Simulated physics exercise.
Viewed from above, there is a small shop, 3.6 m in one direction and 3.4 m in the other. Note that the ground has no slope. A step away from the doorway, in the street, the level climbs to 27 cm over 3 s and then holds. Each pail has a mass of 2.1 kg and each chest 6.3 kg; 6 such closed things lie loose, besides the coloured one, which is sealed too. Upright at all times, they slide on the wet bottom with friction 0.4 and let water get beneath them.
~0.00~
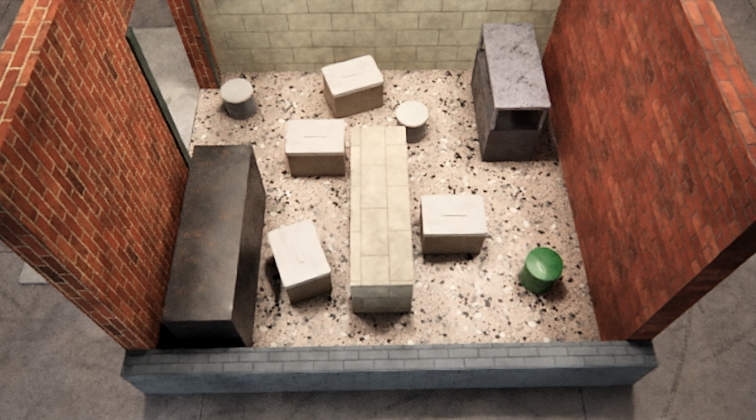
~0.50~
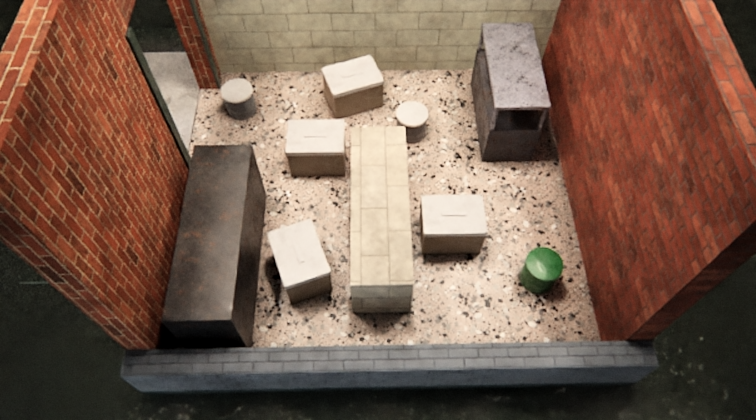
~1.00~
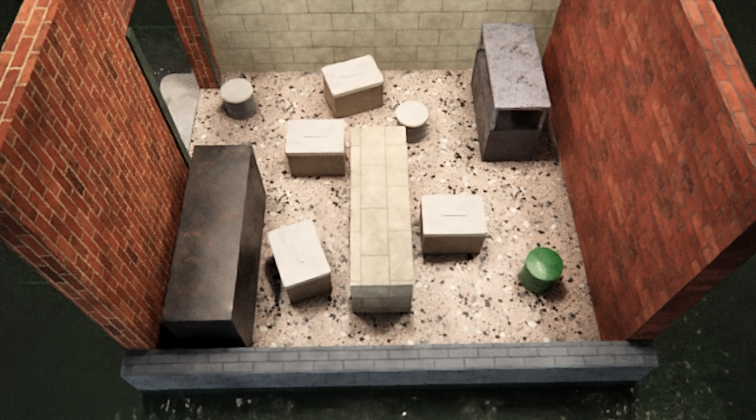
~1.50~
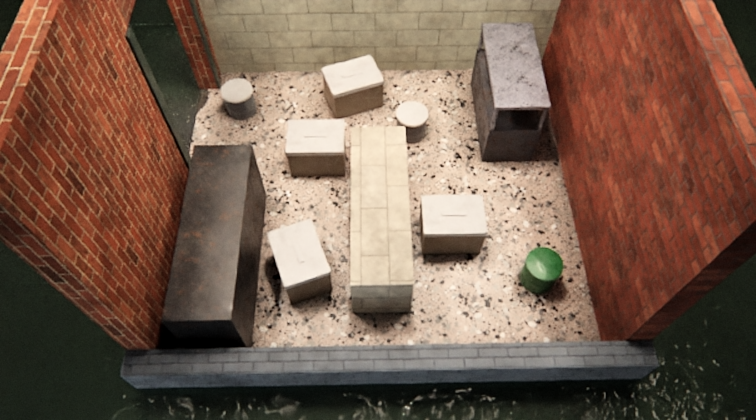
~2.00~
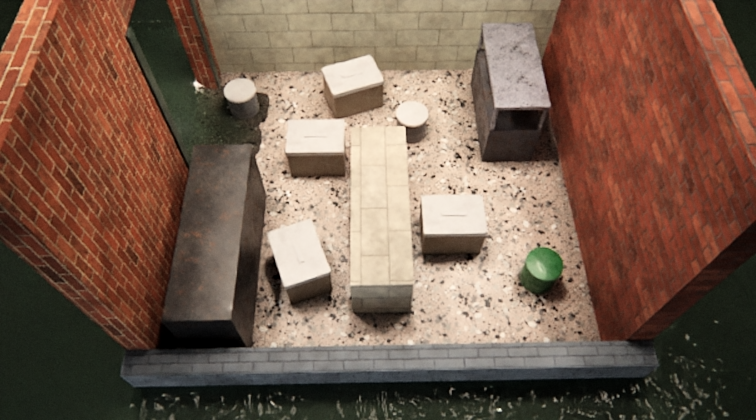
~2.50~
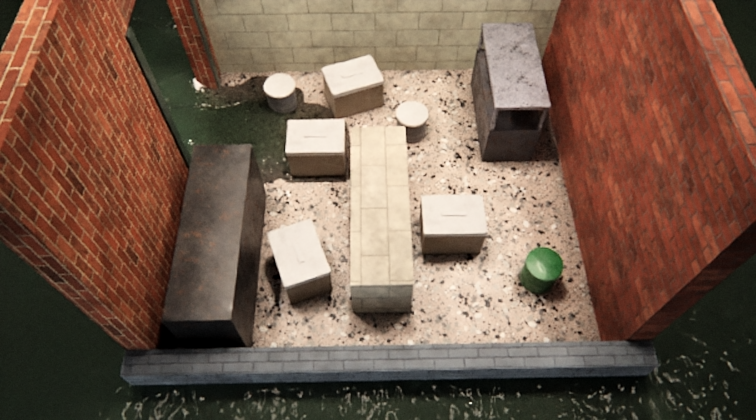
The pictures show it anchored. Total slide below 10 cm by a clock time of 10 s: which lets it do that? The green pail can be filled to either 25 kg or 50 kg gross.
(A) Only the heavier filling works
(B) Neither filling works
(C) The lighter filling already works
Option C: The lighter filling already works.
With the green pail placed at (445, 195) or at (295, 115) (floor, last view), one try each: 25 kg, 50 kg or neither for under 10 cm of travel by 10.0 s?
First try, only the heavier option works; second try, only the heavier option works.
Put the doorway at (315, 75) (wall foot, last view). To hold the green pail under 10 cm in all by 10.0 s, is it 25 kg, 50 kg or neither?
If so, even the lighter mass works.
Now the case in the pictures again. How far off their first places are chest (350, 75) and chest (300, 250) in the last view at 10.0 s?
First 100 cm, then 60 cm.
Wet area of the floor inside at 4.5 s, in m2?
About 7.0 m2.
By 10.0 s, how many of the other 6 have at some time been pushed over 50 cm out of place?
Counting them up, I find 6.
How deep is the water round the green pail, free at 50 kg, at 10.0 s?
Depth: Approx. 23 cm.
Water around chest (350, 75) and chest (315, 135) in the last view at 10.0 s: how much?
Roughly 22 and 18 cm.
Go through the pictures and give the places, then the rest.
The first picture shows the green pail at (545, 263), on the bottom; water covers 0.0 m2; 0 of 7 have shifted.
The second picture shows the green pail at (545, 263) rests on the ground; 0.0 m2 under water; 0 of 7 have shifted.
The third picture shows the green pail at (545, 263), on the bottom; 0.0 m2 under water; 0 of 7 have shifted.
The fourth picture shows the green pail at (545, 263), on the bottom; 0.0 m2 under water; 0 of 7 have shifted.
The fifth picture shows the green pail at (545, 263) rests on the ground; 0.4 m2 under water; 0 of 7 have shifted.
The sixth picture shows the green pail at (545, 263), on the bottom; 1.4 m2 under water; 1 of 7 have shifted.
After 3.5 s the green pail would be 0 cm from its start with 25 kg and 0 cm from its start with 50 kg; 0 cm of water round it then.
After 4.5 s the green pail would be 0 cm from its start with 25 kg and 0 cm from its start with 50 kg; 0 cm of water round it then.
After 7.0 s the green pail would be 0 cm from its start with 25 kg and 0 cm from its start with 50 kg; 13 cm of water round it then.
After 10.0 s the green pail would be 0 cm from its start with 25 kg and 0 cm from its start with 50 kg; 23 cm of water round it then.
